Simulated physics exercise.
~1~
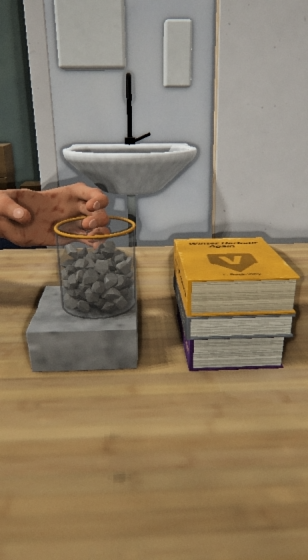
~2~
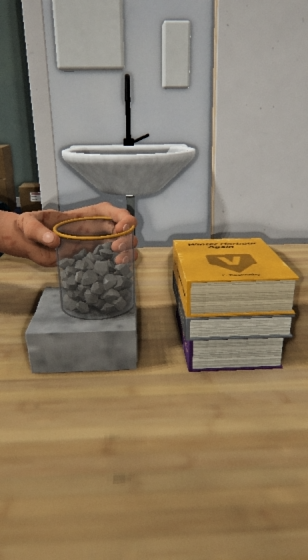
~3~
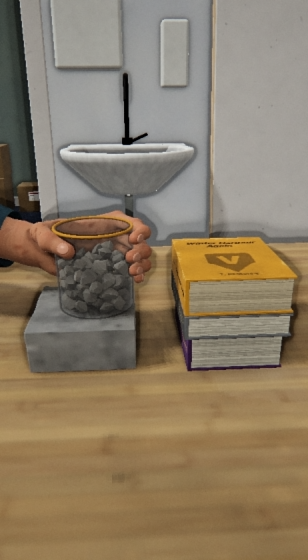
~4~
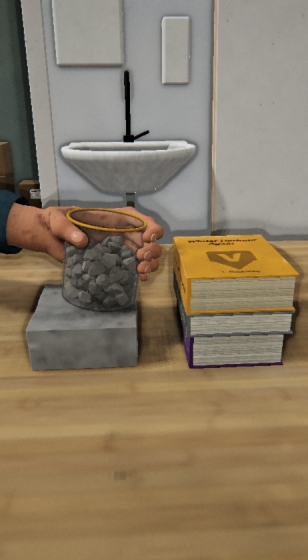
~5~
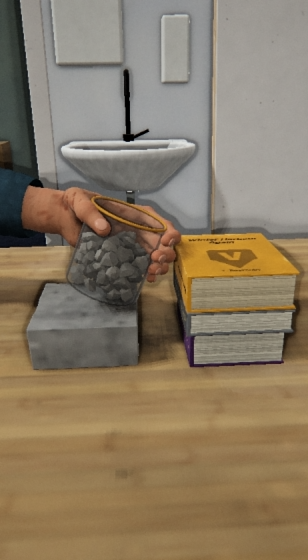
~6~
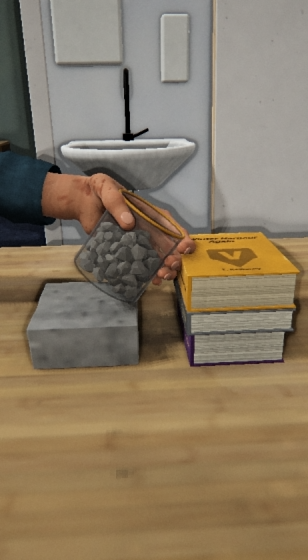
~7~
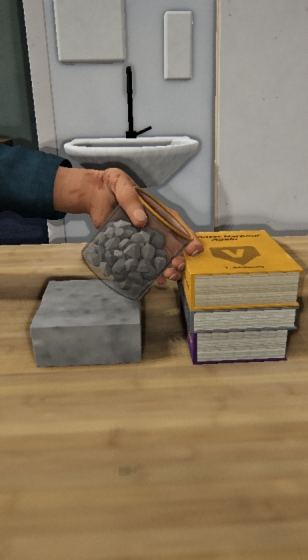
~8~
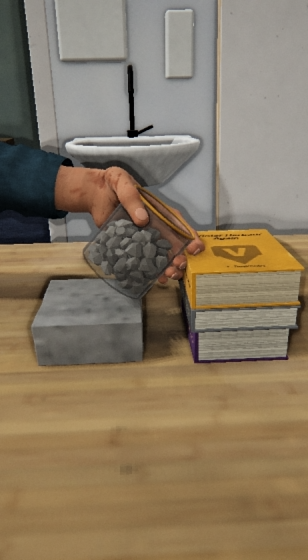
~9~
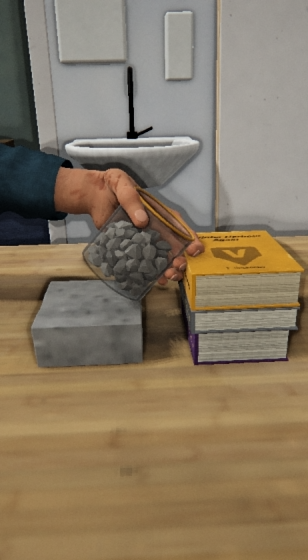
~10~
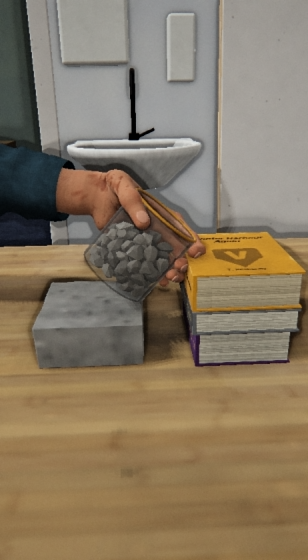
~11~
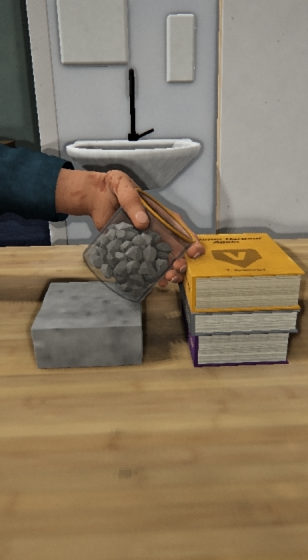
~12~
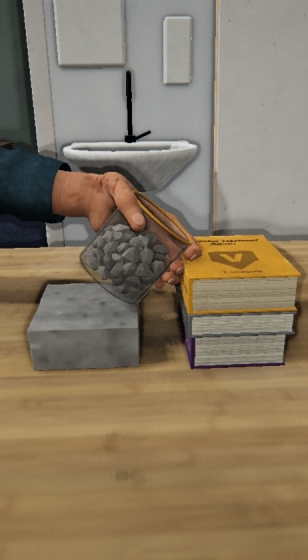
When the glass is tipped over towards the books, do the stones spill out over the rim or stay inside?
The stones stay inside the glass, and none of them comes out past the rim.
